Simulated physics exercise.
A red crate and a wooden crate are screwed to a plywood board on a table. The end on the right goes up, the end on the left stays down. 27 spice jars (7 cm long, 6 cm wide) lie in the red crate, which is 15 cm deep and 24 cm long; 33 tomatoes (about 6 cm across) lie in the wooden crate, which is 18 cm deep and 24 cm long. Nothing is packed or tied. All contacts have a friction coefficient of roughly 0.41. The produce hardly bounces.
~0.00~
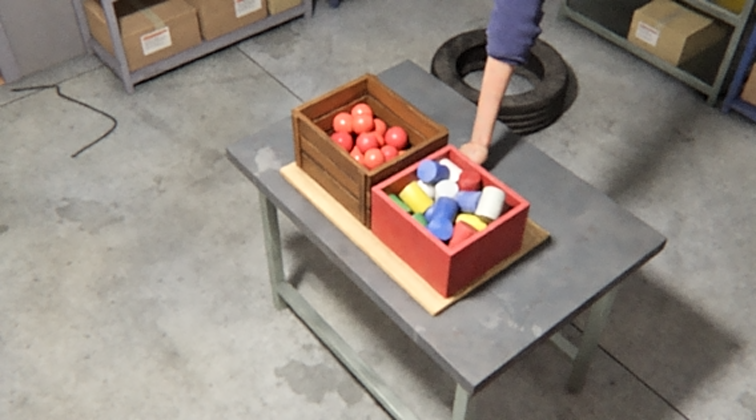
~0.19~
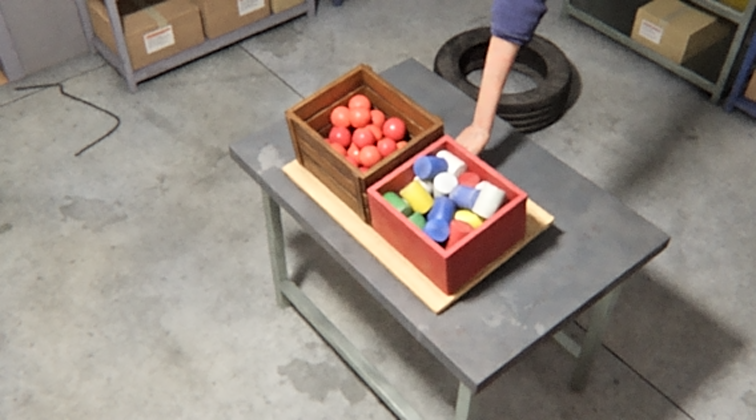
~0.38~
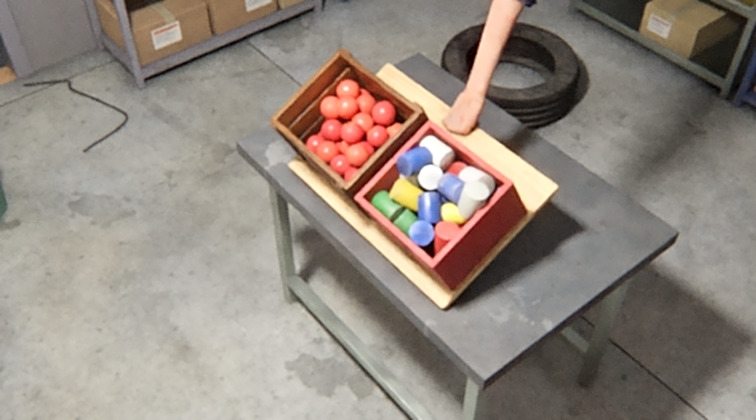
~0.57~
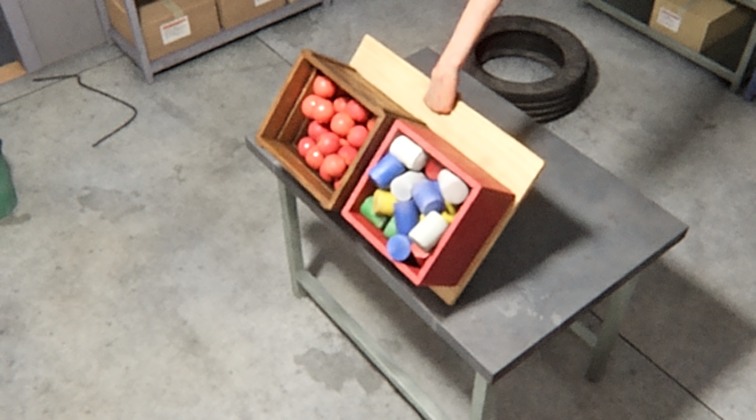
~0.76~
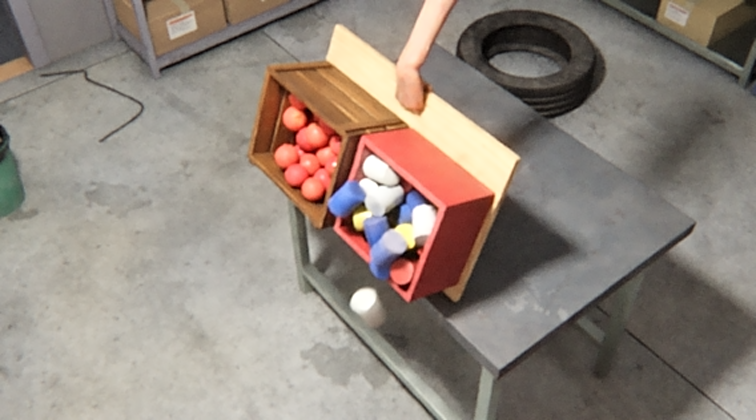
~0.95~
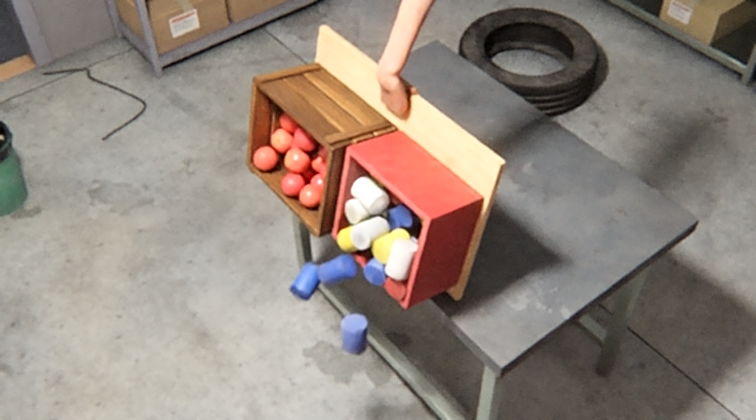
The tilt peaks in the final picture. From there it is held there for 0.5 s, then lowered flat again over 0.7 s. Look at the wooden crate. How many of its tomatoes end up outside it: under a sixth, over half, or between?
Under a sixth of the tomatoes leave the wooden crate.
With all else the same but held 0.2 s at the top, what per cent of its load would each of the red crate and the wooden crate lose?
Then red crate 40, wooden crate 0 per cent.
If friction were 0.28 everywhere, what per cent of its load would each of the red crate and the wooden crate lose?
In that case red crate 40, wooden crate 10 per cent.
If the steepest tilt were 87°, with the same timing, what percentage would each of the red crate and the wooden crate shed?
Then red crate 60, wooden crate 30 per cent.
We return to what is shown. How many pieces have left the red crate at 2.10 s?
Out by then, roughly: Red crate 12.
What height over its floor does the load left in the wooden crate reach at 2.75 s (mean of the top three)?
Roughly 16 cm high.
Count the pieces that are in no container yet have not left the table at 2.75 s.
Some 0 pieces.
After 1.24 s, tilt 77°; the red crate is down by 7 of 27 and the wooden crate has all 33.
After 1.60 s, tilt 68°; the red crate is down by 11 of 27 and the wooden crate has all 33.
After 2.10 s, tilt 1°; the red crate is down by 11 of 27 and the wooden crate has all 33.
Final count (at 2.75 s), the red crate is down by 11 of 27 and the wooden crate has all 33. Asked share, 0 of 33, 0 per cent.
